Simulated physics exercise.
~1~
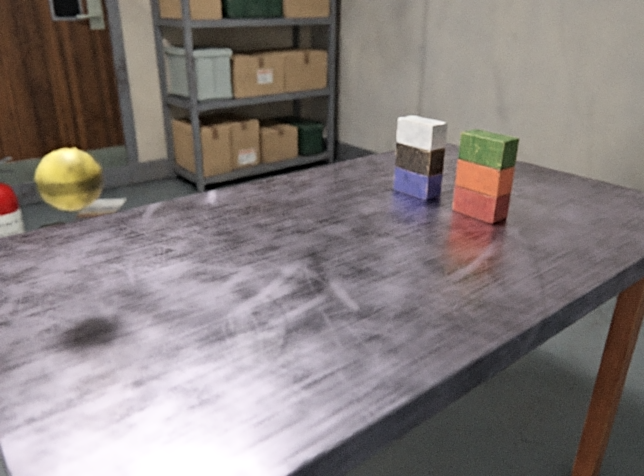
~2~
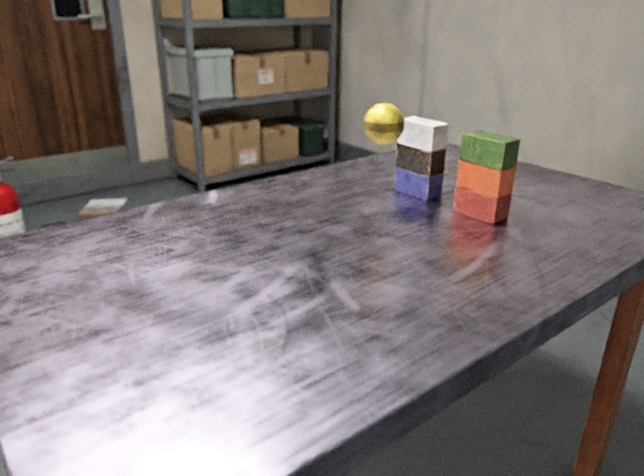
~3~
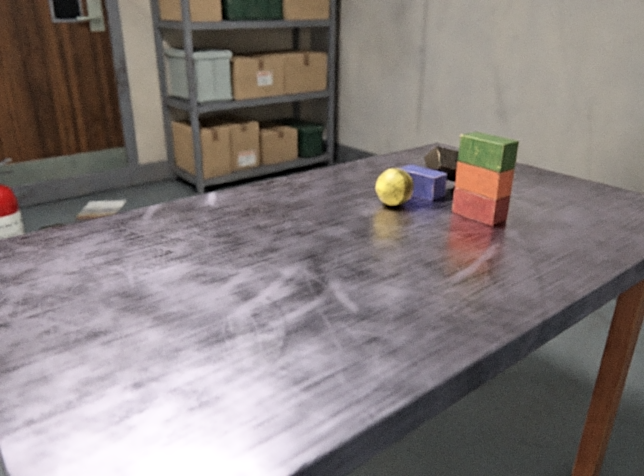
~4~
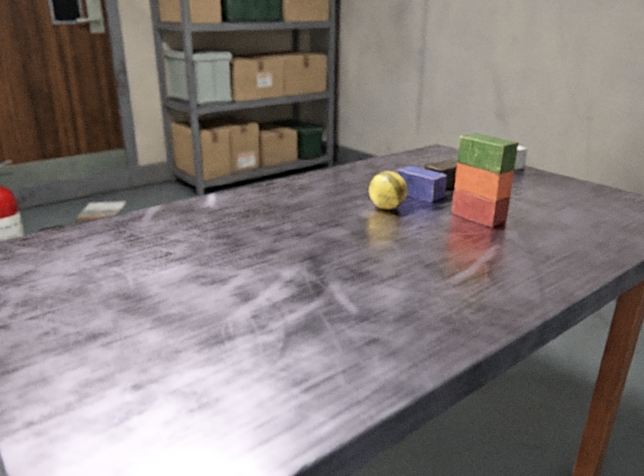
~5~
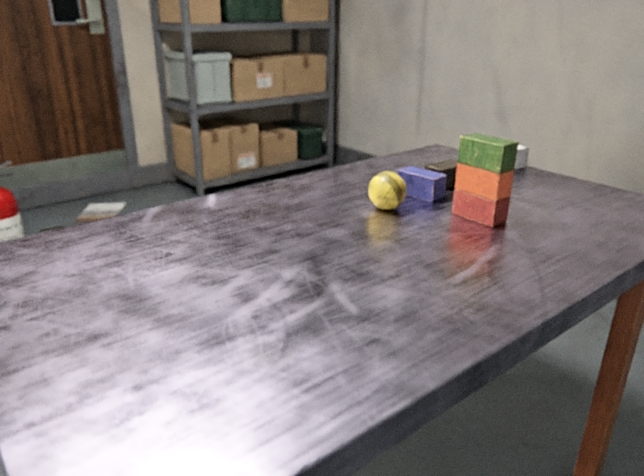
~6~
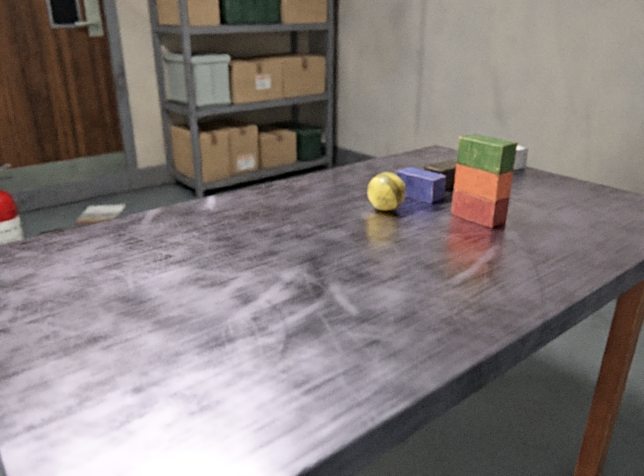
The footage shows a yellow ball flying right across a table into a stack of white, black and blue blocks, knocking the white and black ones off behind a neighbouring stack. The ball settles beside the blue block, while the green, orange and red stack stays standing.
